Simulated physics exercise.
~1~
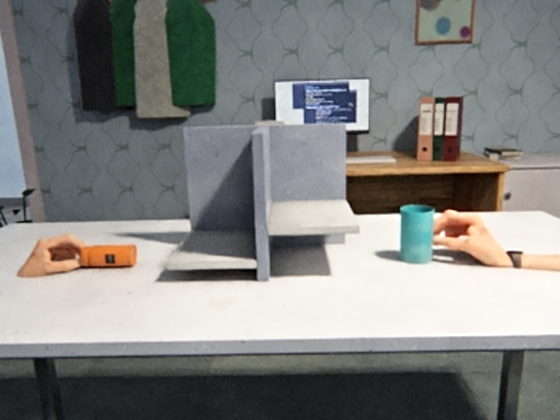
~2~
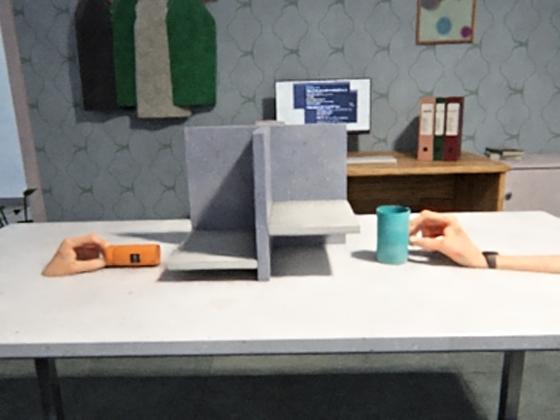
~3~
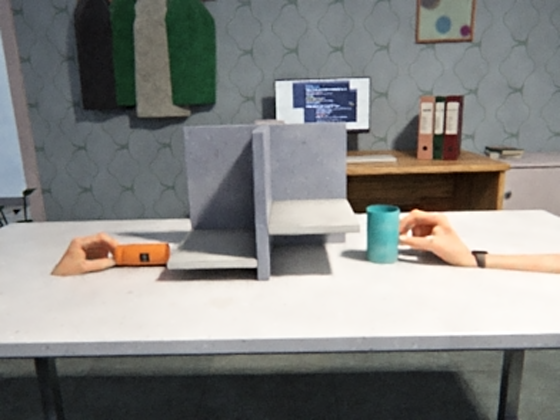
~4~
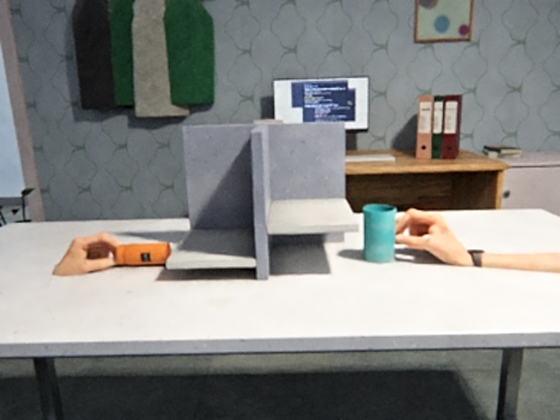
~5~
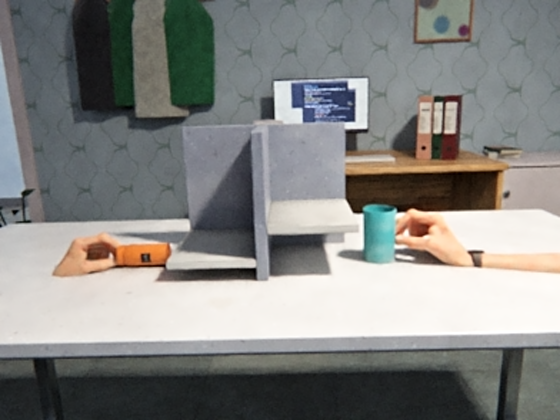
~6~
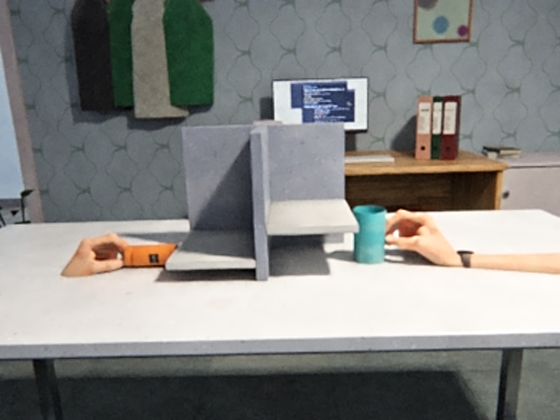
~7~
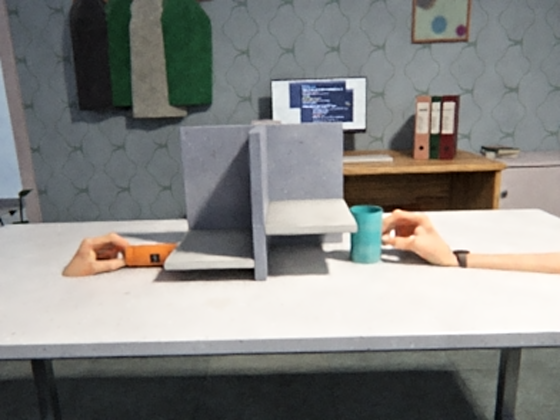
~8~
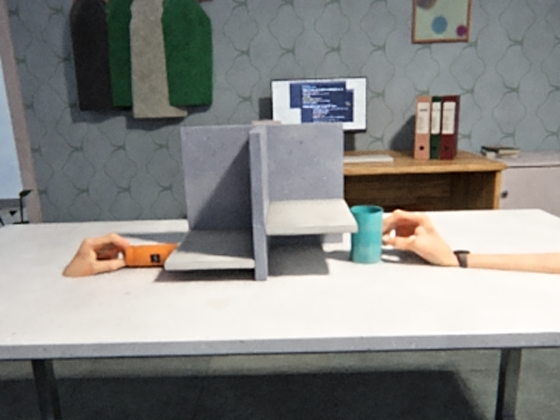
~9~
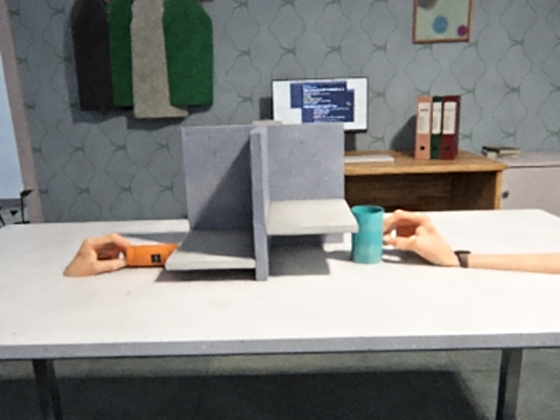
On a white table in an office-like room, one hand slides an orange cylinder lying on its side rightward while another slides an upright turquoise cup leftward toward a grey divider with shelves, until both objects stop at the shelf edges, still held.
